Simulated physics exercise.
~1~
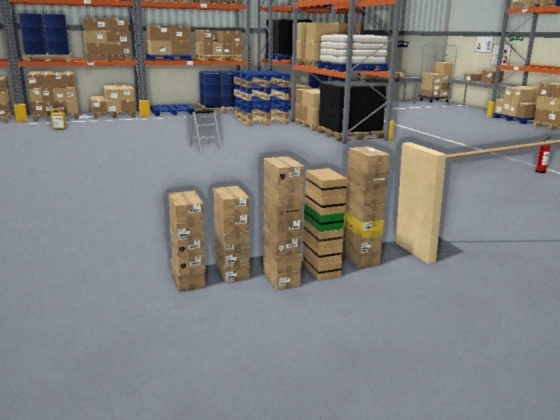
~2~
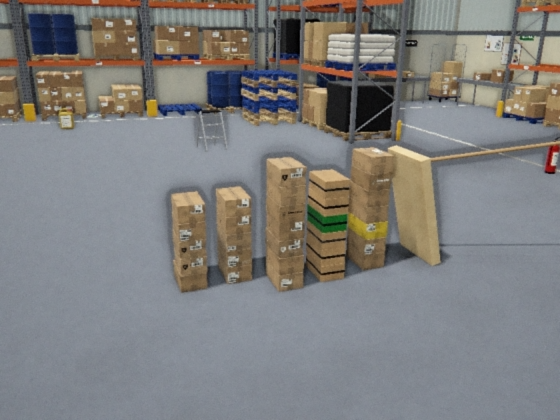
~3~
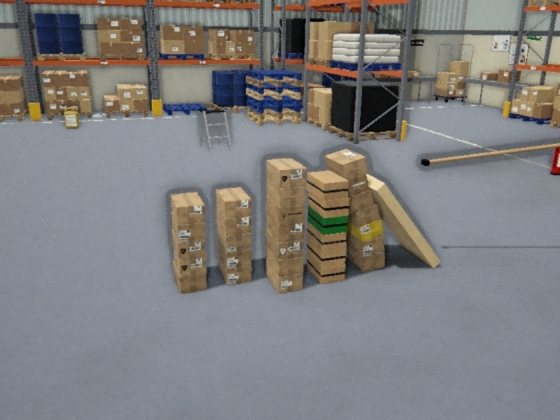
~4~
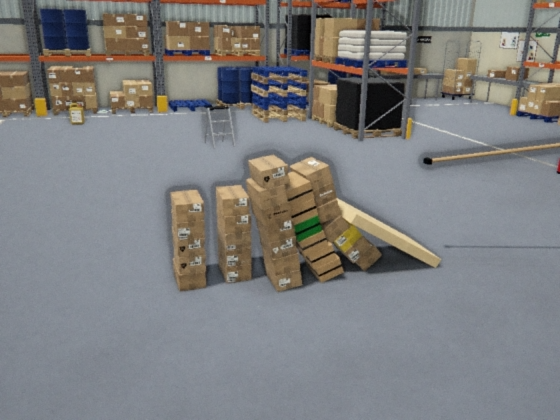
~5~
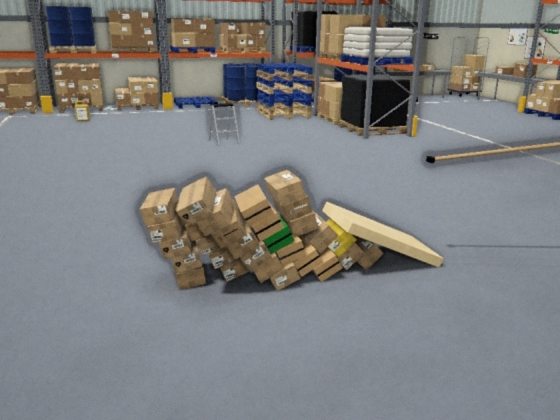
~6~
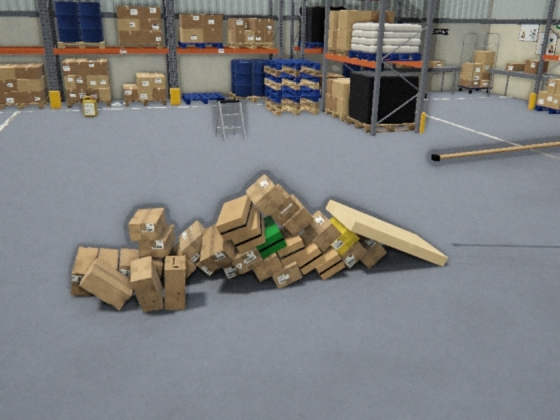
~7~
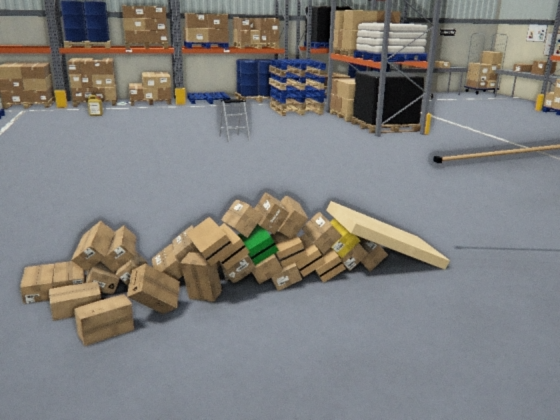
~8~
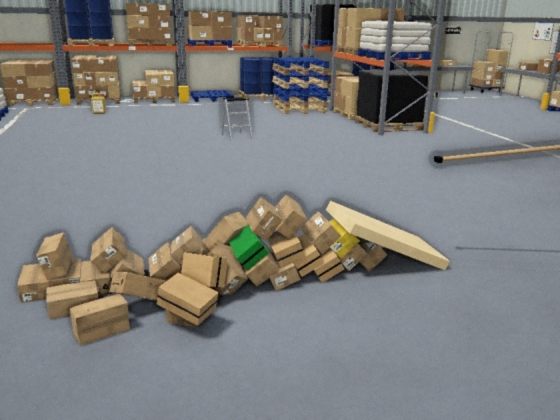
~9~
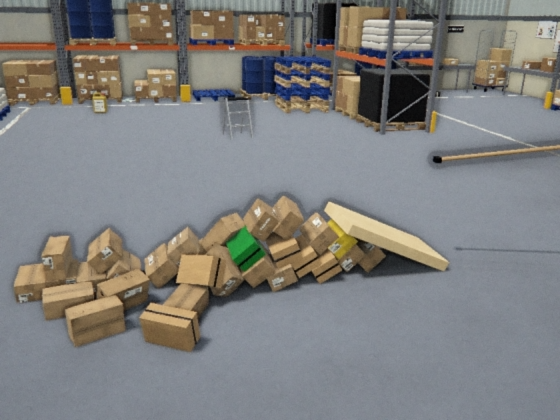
A board tipping left onto a row of stacked cardboard boxes, toppling the stacks leftward into a long heap on a warehouse floor.
